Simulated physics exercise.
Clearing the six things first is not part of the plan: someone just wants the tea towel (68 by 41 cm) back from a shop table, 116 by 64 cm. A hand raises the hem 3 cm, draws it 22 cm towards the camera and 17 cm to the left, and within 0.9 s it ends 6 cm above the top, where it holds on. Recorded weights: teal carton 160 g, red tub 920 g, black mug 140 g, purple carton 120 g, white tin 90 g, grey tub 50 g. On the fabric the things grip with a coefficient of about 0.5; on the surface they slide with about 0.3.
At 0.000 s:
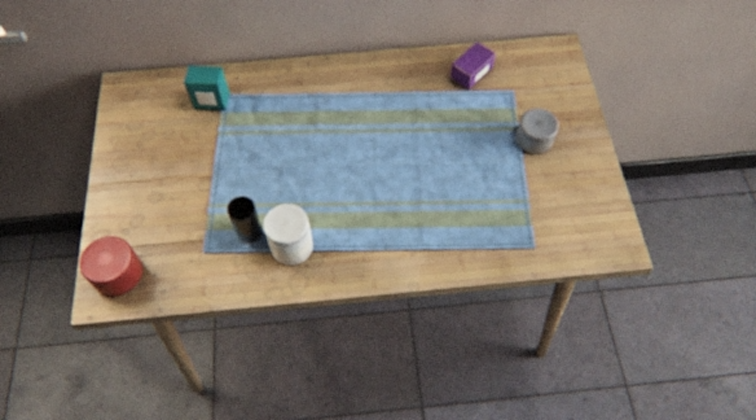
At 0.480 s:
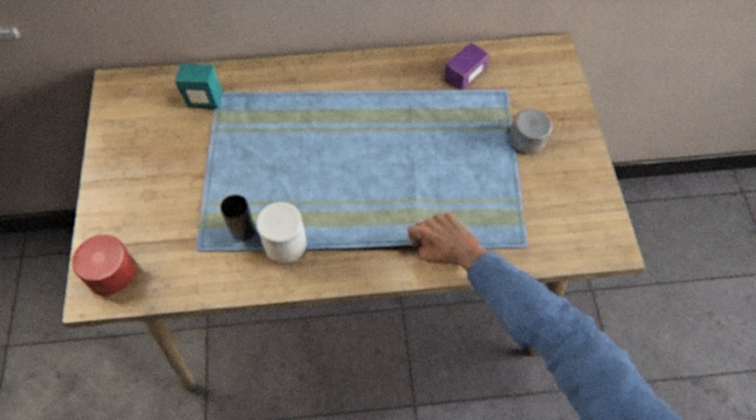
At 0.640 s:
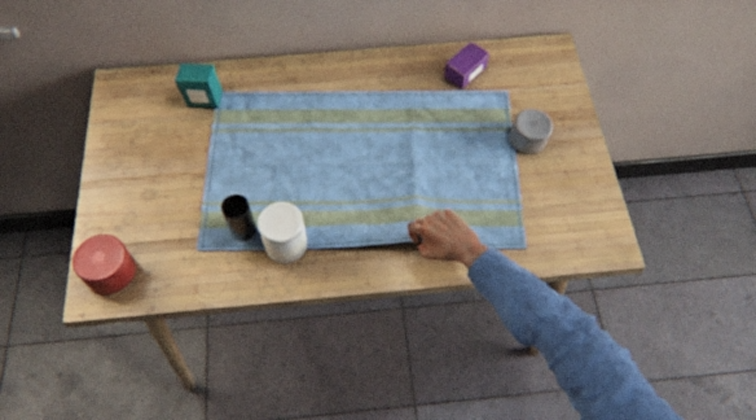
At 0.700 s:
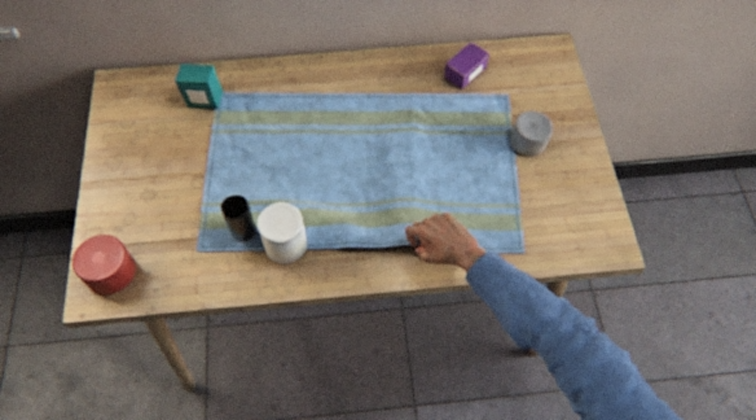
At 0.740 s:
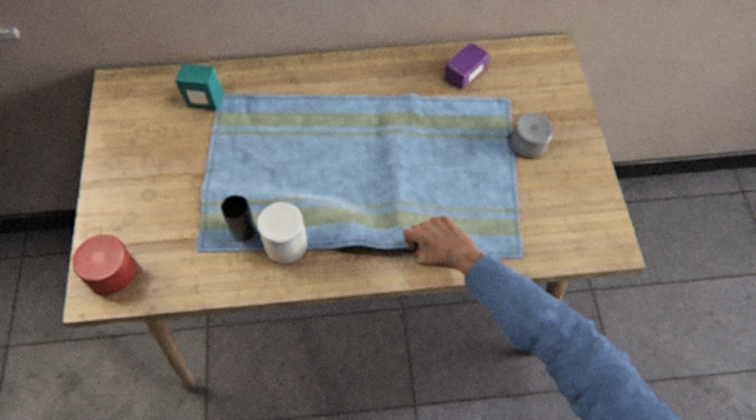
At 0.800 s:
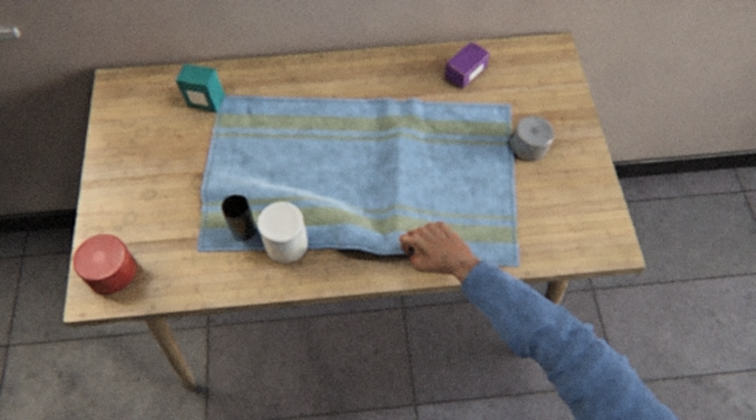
A hand in a blue sleeve reaches in from the lower right over a wooden table on grey tiles, seen from above as the camera shifts slightly. A striped blue towel lies between teal and purple cartons, a red tub, black mug, white tin and grey tub. The hand grips the near hem, lifts it and pulls slightly left and nearer, wrinkling the cloth, while the objects barely move.
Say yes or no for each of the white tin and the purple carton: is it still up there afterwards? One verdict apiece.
White tin - yes; purple carton - yes.
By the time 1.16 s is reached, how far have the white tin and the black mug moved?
Approx. shift - white tin: 4 cm; black mug: 0 cm.
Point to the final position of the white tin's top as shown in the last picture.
Resting point is at approximately (248, 264).
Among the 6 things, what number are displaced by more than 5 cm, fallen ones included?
1.
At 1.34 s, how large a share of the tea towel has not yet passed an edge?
Roughly 80%.
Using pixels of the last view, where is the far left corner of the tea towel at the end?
(302, 126), roughly.
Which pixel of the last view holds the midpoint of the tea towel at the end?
The midpoint is close to pixel (370, 272).
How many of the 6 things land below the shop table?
0 in all.
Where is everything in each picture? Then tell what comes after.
The first picture shows shows, white tin (286, 223); purple carton (474, 58); tea towel corners (204, 252) (514, 91) (535, 248).
The second picture shows shows, tea towel corners (196, 251) (507, 91); grip (418, 245).
The third picture shows shows, tea towel corners (197, 250) (508, 91); grip (418, 242).
The fourth picture shows shows, grey tub (534, 125); tea towel corners (197, 251) (508, 95); grip (416, 245).
The fifth picture shows shows, grey tub (534, 127); tea towel corners (197, 252) (509, 99); grip (414, 248).
The sixth picture shows shows, white tin (280, 221); purple carton (468, 58); tea towel corners (197, 251) (510, 105) (519, 266); grip (410, 253).
At 1.0 s, 95 % of the tea towel is still over the top; white tin 1 cm off its start, grey tub 3 cm off its start, teal carton 2 cm off its start.
At 1.2 s, 90 % of the tea towel is still over the top; white tin 4 cm off its start, teal carton 4 cm off its start, grey tub 3 cm off its start.
At 1.3 s, 80 % of the tea towel is still over the top; white tin 9 cm off its start at (257, 257), teal carton 4 cm off its start at (197, 87), grey tub 3 cm off its start at (535, 135).
At 1.5 s, 70 % of the tea towel is still over the top; white tin 10 cm off its start, teal carton 4 cm off its start, grey tub 3 cm off its start.
At 3.1 s, 65 % of the tea towel is still over the top; white tin 11 cm off its start at (248, 264), purple carton 0 cm off its start at (468, 57), teal carton 4 cm off its start at (197, 87), grey tub 3 cm off its start at (535, 135).
